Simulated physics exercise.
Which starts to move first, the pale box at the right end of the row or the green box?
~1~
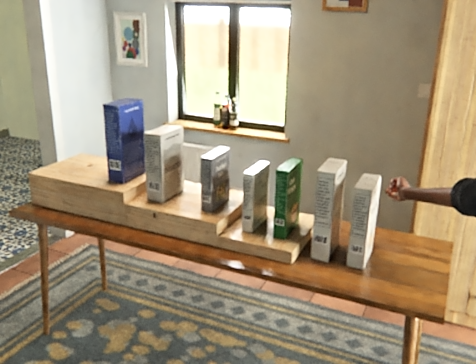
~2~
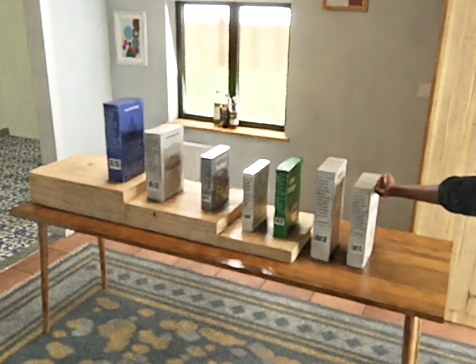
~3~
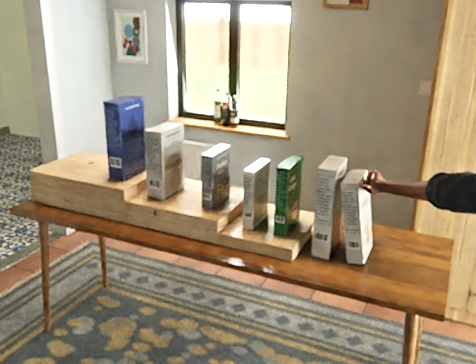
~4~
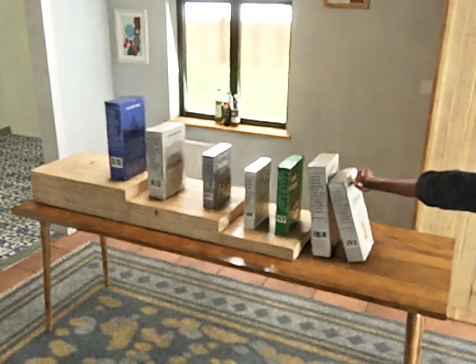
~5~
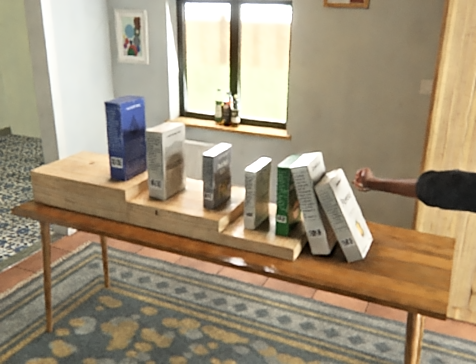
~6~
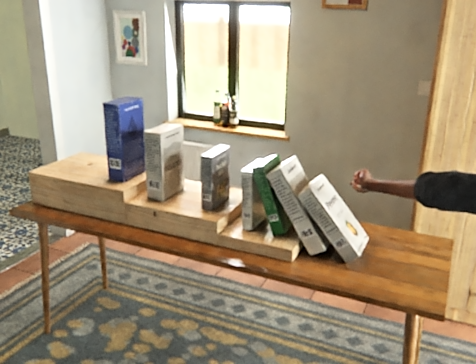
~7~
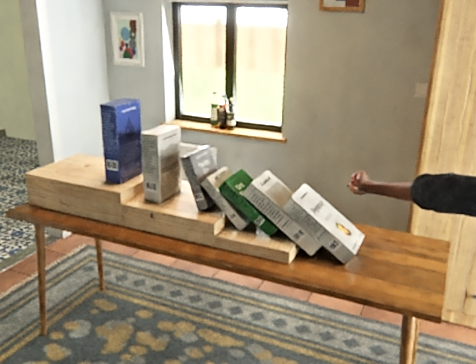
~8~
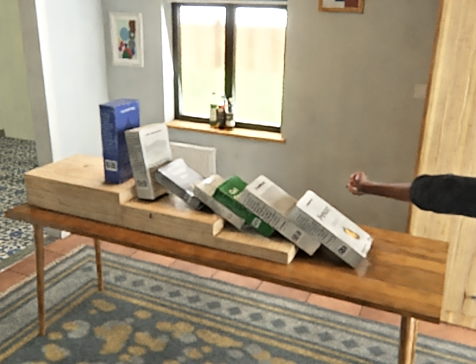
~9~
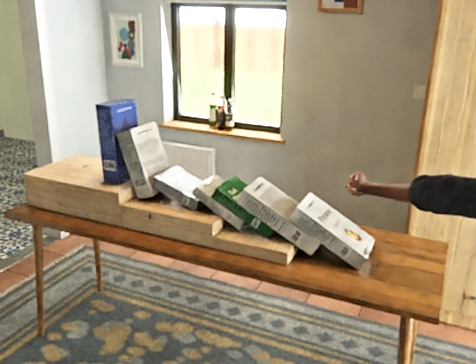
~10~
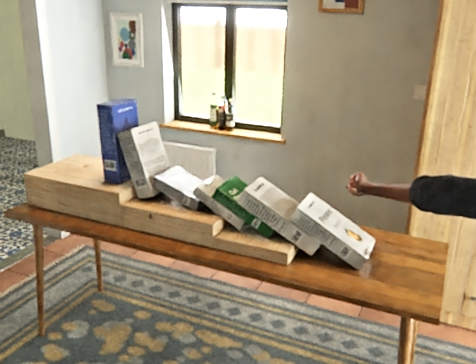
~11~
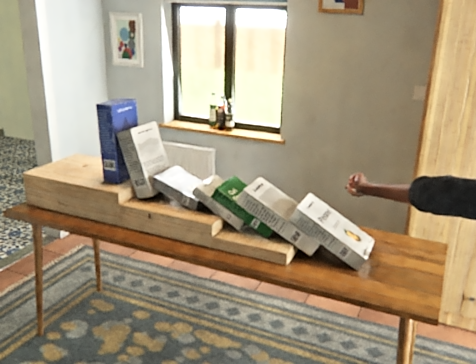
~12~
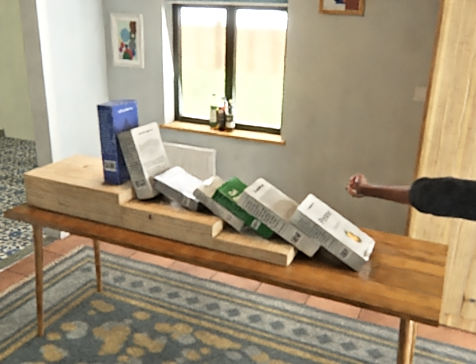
The pale box at the right end moves first, tipping left as the hand pushes it. The green box starts to tip only later, once the lean has passed along the row.
In a room with a patterned rug, a hand pushes the rightmost of seven boxes lined up on a wooden table and low steps, and the boxes topple leftward in turn, the green one included, until a pale box leans against the blue box, which stays upright.
